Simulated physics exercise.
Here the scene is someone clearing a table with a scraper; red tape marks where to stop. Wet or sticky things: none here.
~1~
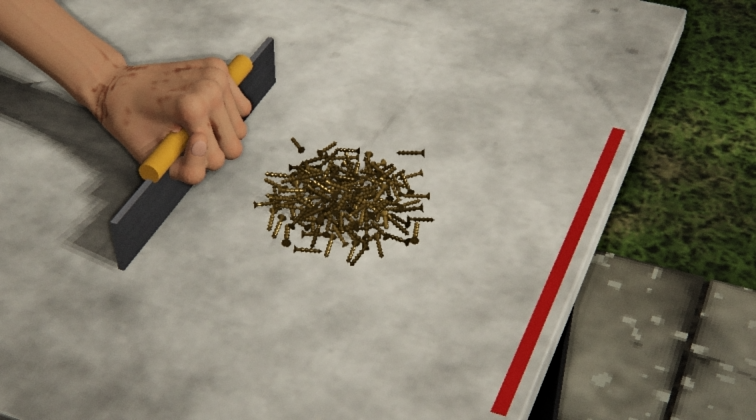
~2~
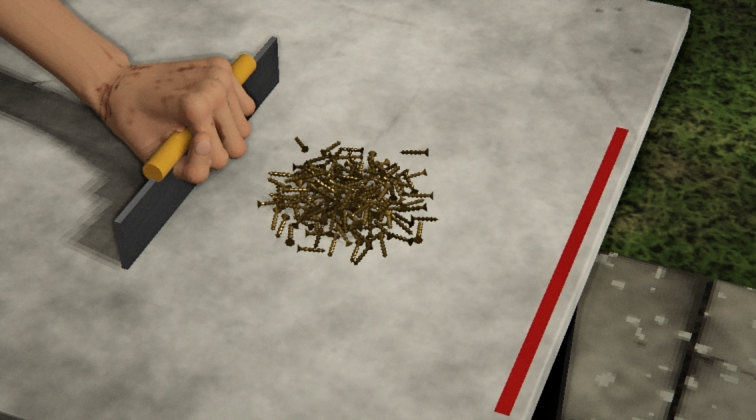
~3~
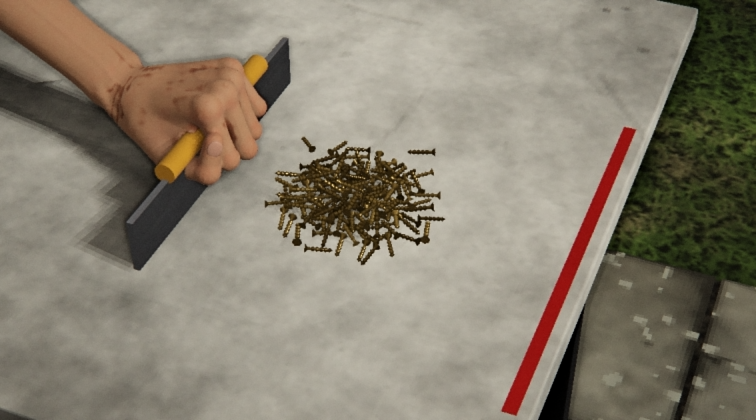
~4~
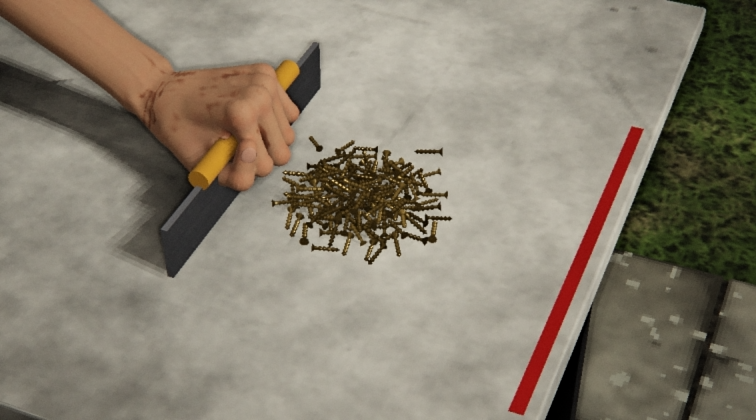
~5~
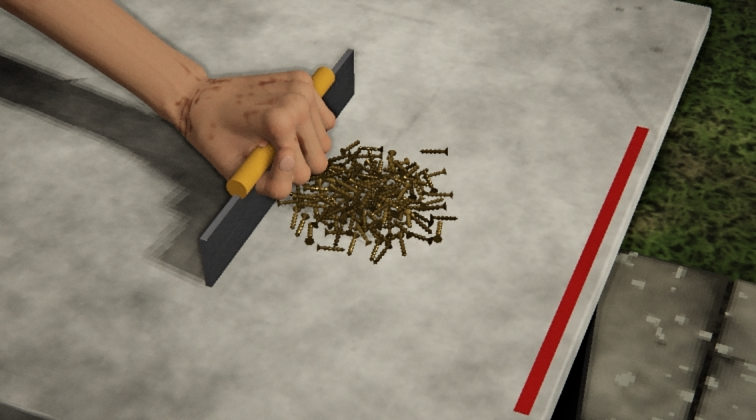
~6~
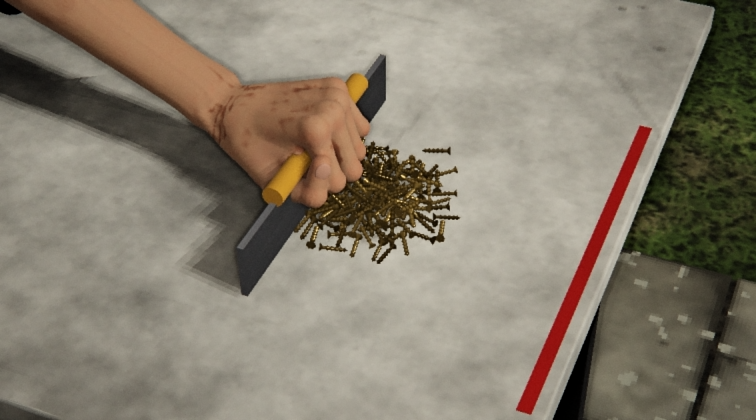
A hand slides a dark scraper rightward across the table into a pile of brass screws.
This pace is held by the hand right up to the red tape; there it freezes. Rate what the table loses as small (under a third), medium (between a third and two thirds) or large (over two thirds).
Large.
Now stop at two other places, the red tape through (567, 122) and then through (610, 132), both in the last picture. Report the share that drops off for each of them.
Note: Case one around 10 in a hundred, case two around 60 in a hundred.
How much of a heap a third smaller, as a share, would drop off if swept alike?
100 % or thereabouts.
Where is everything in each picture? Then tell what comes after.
The first frame shows scraper (130, 230), at rest; red tape (614, 141), right by the edge; edge at (583, 267); the heap (345, 195), brass screws.
The second frame shows scraper (134, 229), at rest.
The third frame shows scraper (146, 230); the heap (356, 195).
The fourth frame shows scraper (180, 237).
The fifth frame shows scraper (218, 246); the heap (368, 194).
The sixth frame shows scraper (254, 254); red tape (641, 139); edge at (609, 266); the heap (379, 192), roughly a third pushed along.
Just after the last frame, scraper still moving, near (461, 179); heap all on the table, its front near (557, 263).
A moment on, scraper stopped at the red tape; heap the larger part over the edge.
Further on, scraper stopped at the red tape; heap every one over the edge.
When it is over, scraper stopped at the red tape; heap every one over the edge.
